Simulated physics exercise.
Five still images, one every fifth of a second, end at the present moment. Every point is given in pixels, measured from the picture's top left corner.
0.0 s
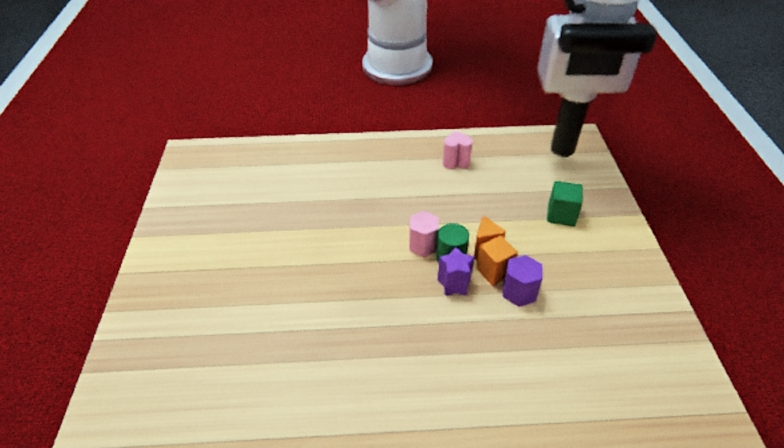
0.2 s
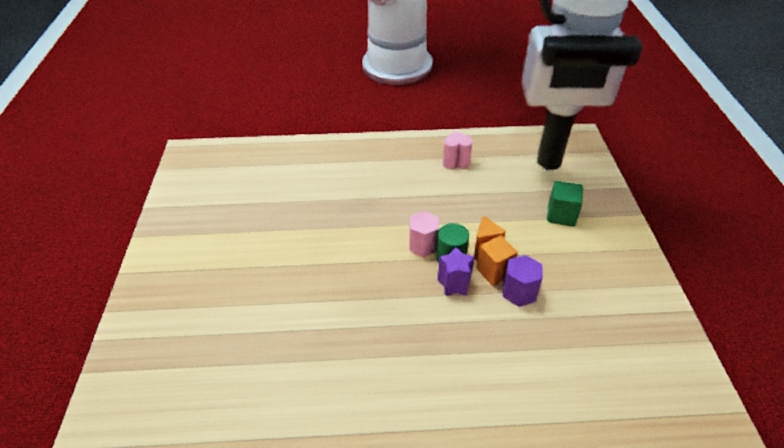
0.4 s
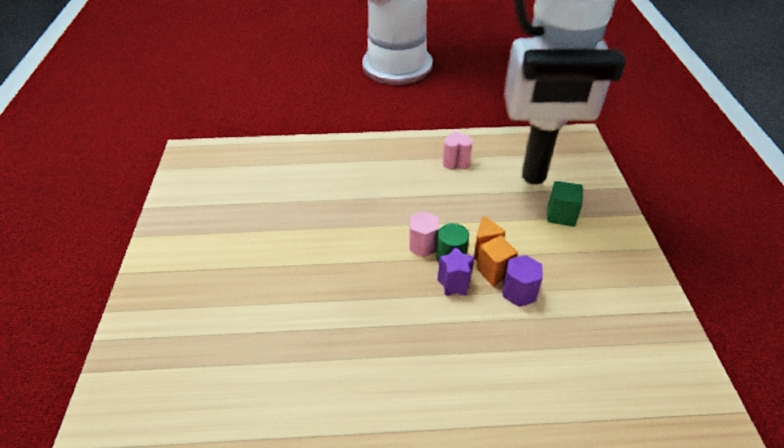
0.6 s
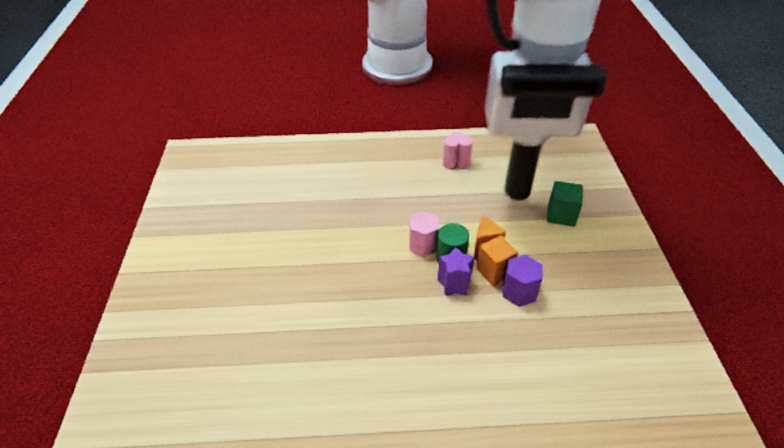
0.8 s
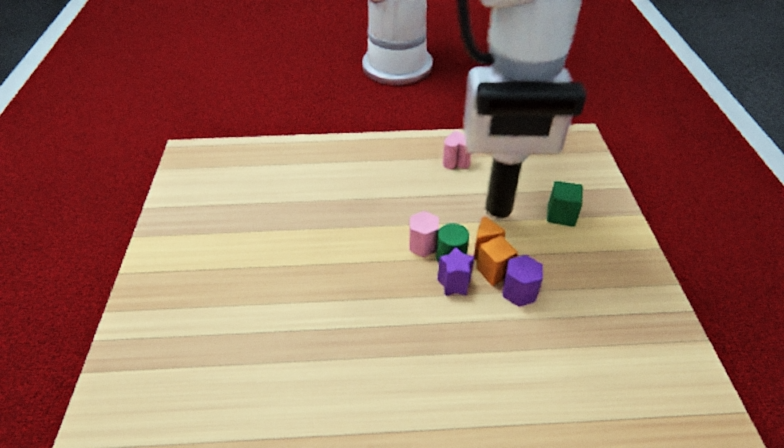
On a wooden board over red carpet, a robot arm moves its black bar down and left toward clustered coloured blocks.
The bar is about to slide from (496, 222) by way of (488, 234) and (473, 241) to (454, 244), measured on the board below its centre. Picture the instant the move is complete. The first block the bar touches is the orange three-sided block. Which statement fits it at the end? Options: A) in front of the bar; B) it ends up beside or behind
B
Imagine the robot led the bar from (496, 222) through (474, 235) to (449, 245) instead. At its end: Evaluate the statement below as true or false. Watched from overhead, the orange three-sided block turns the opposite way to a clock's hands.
That claim is true.
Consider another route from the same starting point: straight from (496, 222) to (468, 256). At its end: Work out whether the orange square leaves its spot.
By then it is displaced.
On the path given first. Halfway along, bar at (483, 226); orange three-sided block at (484, 233), turned 30° anticlockwise.
At the end, bar at (456, 232); pink hexagonal block at (421, 221); green circular block at (443, 239); orange three-sided block at (478, 239), turned 40° anticlockwise; orange square at (498, 251), turned 20° anticlockwise.
